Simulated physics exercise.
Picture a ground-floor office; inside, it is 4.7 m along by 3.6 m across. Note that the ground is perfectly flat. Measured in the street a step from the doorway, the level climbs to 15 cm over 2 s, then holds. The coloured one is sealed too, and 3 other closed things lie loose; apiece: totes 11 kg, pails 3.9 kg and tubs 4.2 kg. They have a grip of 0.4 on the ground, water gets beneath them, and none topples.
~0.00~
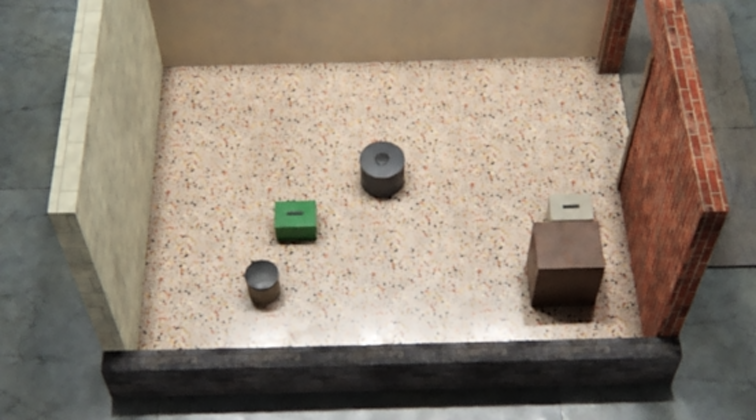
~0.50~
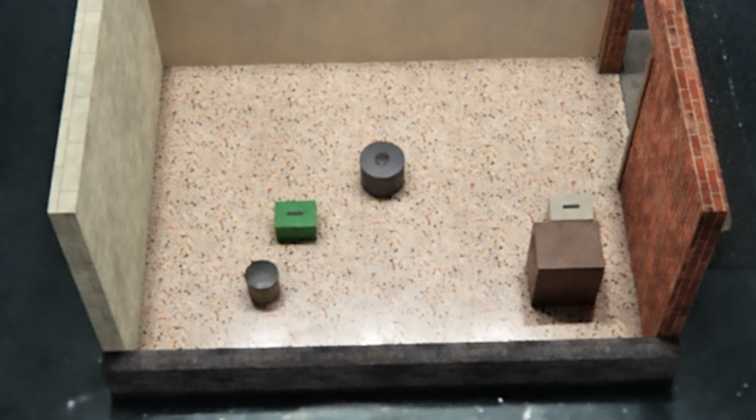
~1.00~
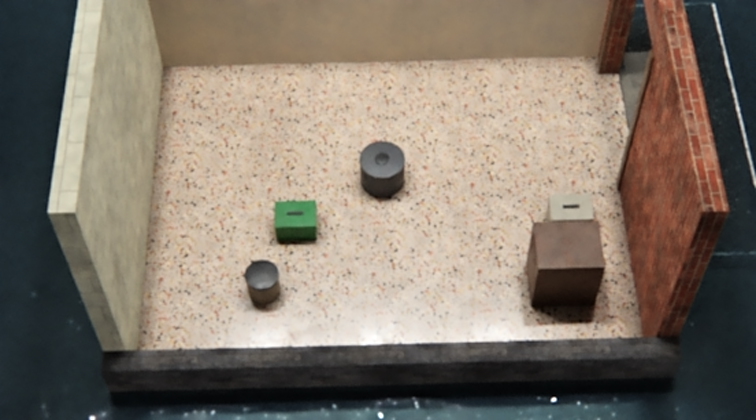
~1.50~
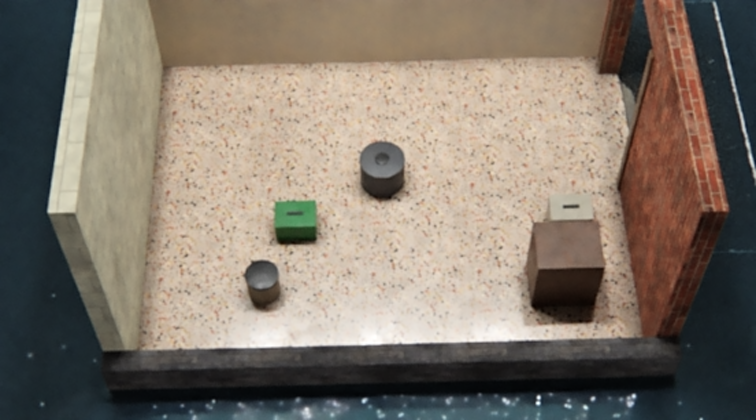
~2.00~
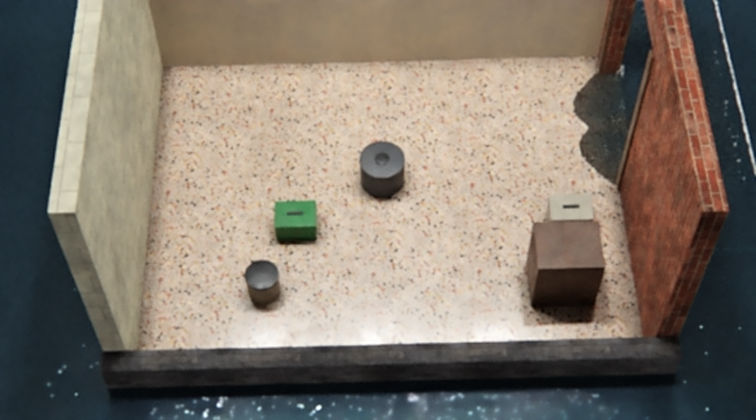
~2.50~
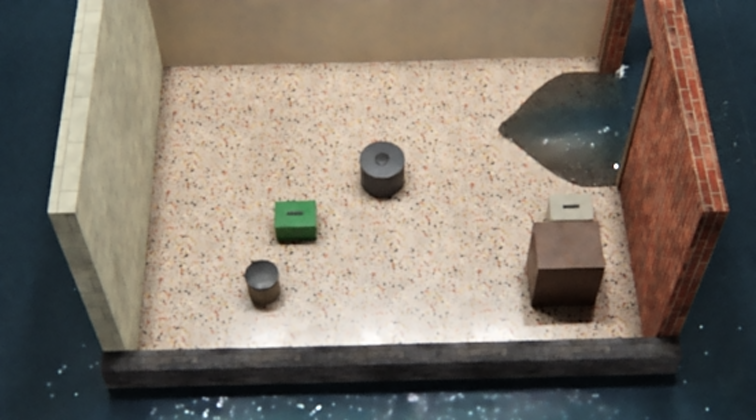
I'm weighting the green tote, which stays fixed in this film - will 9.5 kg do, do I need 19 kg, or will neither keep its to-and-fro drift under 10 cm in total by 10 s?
9.5 kg will do.
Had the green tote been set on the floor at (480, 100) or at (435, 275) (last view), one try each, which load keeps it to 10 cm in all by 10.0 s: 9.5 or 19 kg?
For the first spot only the heavier suffices, for the second the lighter suffices.
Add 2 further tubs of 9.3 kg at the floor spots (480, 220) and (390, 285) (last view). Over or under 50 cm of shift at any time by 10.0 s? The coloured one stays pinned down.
Respectively, not exceeded and not exceeded.
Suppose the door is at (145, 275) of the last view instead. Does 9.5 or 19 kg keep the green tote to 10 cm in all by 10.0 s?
Result: The heavier mass is required.
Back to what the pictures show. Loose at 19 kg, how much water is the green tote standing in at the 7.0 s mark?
About 3 cm.
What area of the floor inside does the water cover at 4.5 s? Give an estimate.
Wet area: Approx. 9.0 m2.
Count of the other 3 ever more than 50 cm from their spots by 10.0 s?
It works out to 1.
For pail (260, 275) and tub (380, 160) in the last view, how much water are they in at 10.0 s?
Roughly 7 and 11 cm.
After 3.5 s the green tote would be 0 cm from its start with 9.5 kg and 0 cm from its start with 19 kg; 0 cm of water round it then.
After 4.5 s the green tote would be 0 cm from its start with 9.5 kg and 0 cm from its start with 19 kg; 0 cm of water round it then.
After 7.0 s the green tote would be 0 cm from its start with 9.5 kg and 0 cm from its start with 19 kg; 3 cm of water round it then.
After 10.0 s the green tote would be 0 cm from its start with 9.5 kg and 0 cm from its start with 19 kg; 7 cm of water round it then.
